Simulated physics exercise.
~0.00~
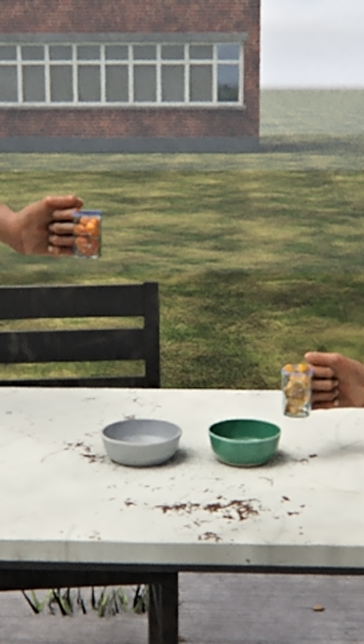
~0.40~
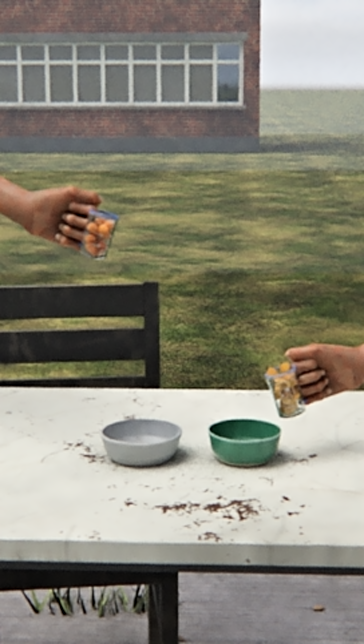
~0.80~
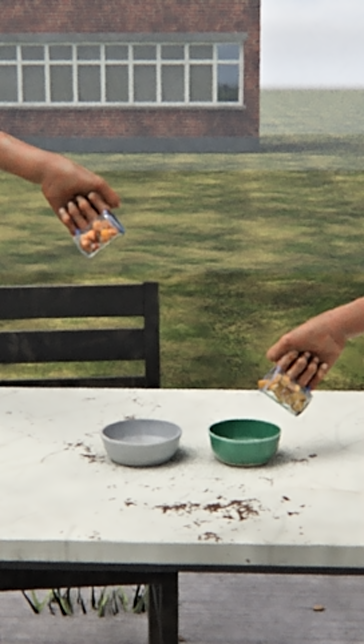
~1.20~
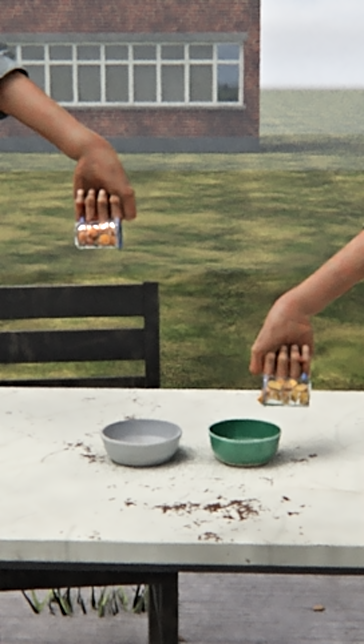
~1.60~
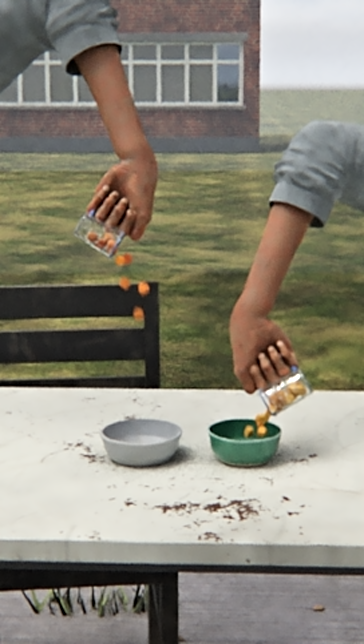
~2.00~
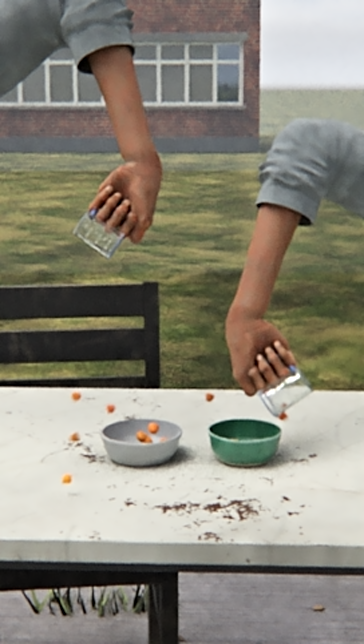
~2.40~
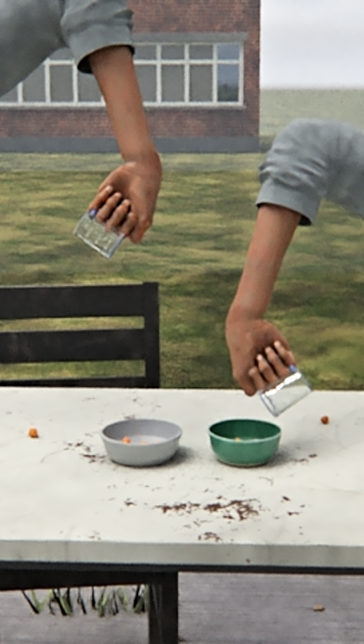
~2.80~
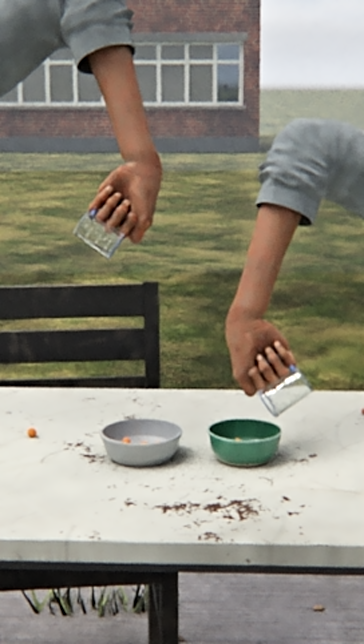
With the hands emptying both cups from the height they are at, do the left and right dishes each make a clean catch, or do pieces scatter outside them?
It differs by side. The left dish ends with orange pieces scattered round it, while the right dish catches every one of its pieces.
On a pale, speckled table outdoors, seen from a still, slightly raised view, a grey dish sits left of a green one, with grass and a brick building behind. Two hands hold clear cups of small pieces, orange on the left and yellowish on the right, the left cup much higher. Both hands tip their cups until they point downward. The orange pieces drop a long way, some landing in the grey dish and others bouncing and rolling across the table, while the yellowish ones pour into the green dish. At the end, the left pieces are split between dish and outside, and the right dish holds all of its own.
